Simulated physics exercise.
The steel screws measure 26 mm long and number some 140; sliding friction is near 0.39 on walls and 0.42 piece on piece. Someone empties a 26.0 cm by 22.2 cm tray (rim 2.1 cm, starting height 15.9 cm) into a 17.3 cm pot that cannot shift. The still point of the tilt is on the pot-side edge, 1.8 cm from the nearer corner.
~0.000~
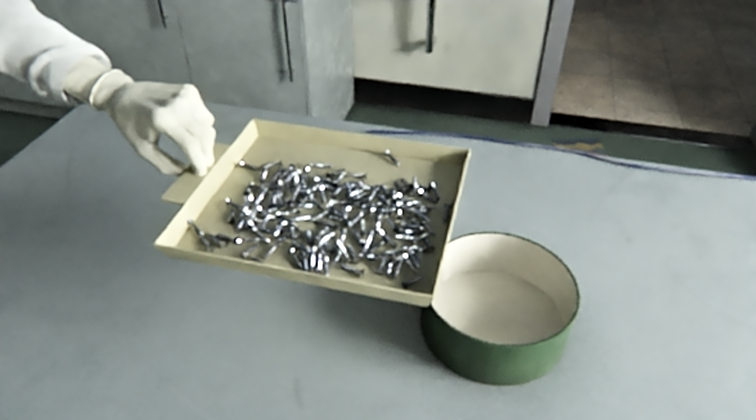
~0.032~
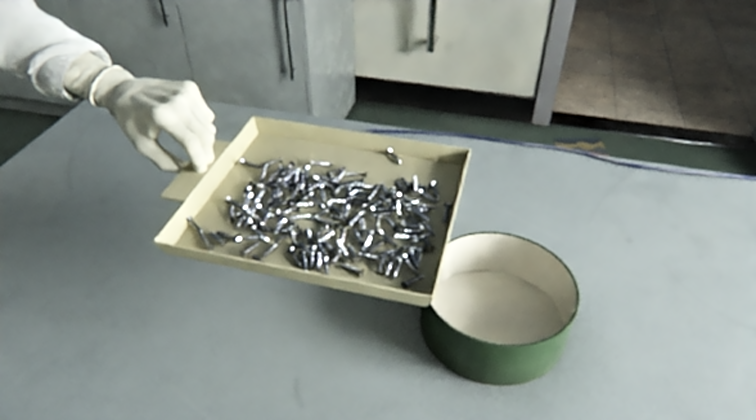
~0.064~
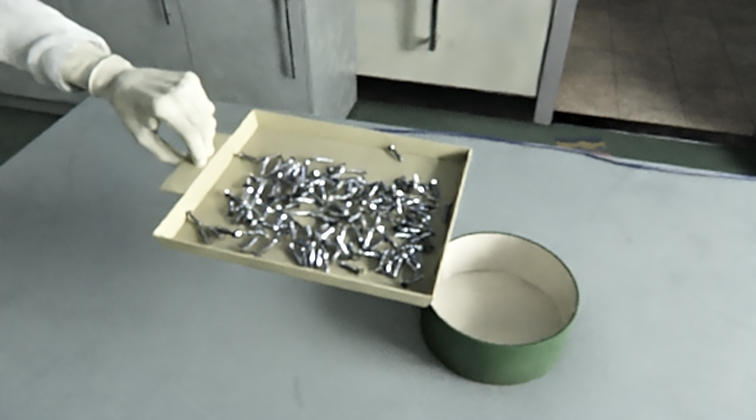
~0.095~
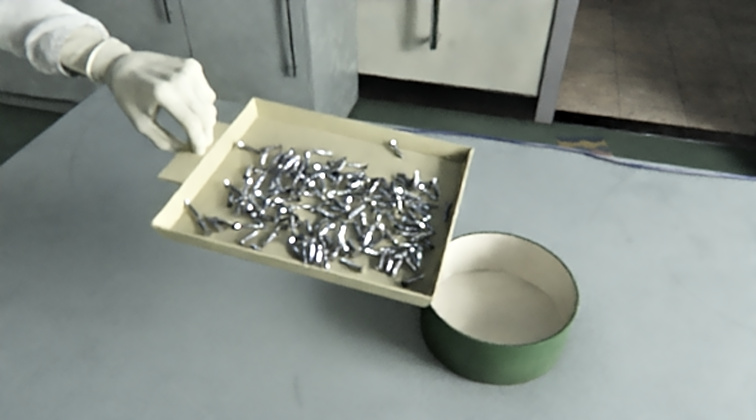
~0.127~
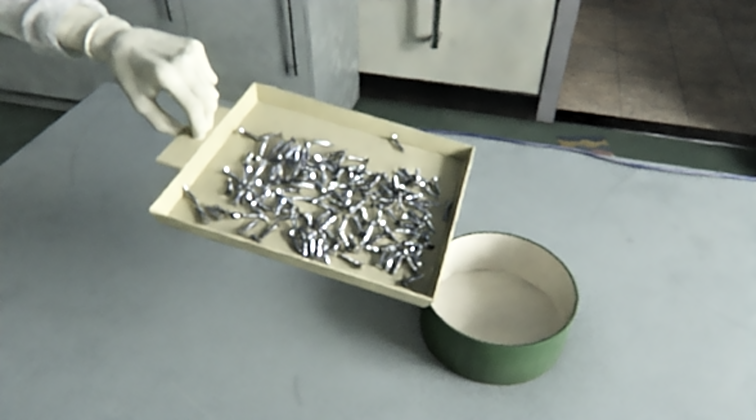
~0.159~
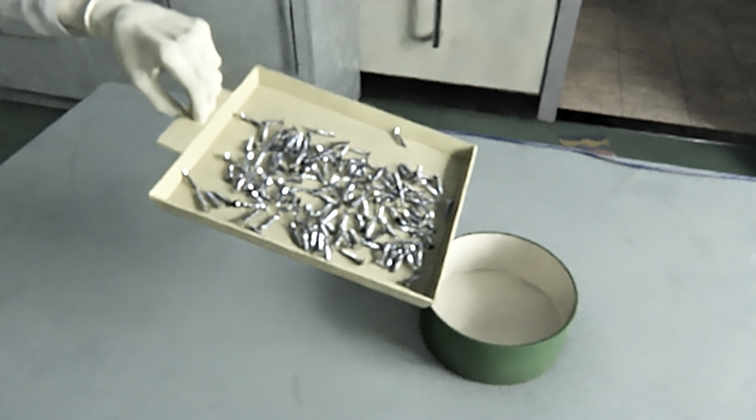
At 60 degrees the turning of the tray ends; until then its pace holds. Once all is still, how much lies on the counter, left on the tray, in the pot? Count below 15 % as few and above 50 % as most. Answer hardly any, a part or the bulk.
Counter a part, tray a part, pot a part.
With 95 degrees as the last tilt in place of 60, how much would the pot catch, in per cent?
In that case some 50 per cent.
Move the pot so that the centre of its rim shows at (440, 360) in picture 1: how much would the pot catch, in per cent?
Some 50 per cent.
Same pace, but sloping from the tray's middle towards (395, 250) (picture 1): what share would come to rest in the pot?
About 0 per cent.
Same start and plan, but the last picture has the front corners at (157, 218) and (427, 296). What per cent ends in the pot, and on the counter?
Pot 0, counter 70.
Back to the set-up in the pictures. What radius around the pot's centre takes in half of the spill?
About 16 cm.
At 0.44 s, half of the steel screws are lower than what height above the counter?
Some 22 cm.
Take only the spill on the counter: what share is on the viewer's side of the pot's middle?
Roughly 100 per cent.
Then, at 0.33 s, tilt 39 degrees; the tray holds 100 %, the pot 0 %.
After 0.44 s, tilt 54 degrees; the tray holds 100 %, the pot 0 %.
After 0.69 s, tilt 60 degrees; the tray holds 50 %, the pot 5 %.
At rest (1.9 s), counter 30 %, tray 30 %, pot 35 %.
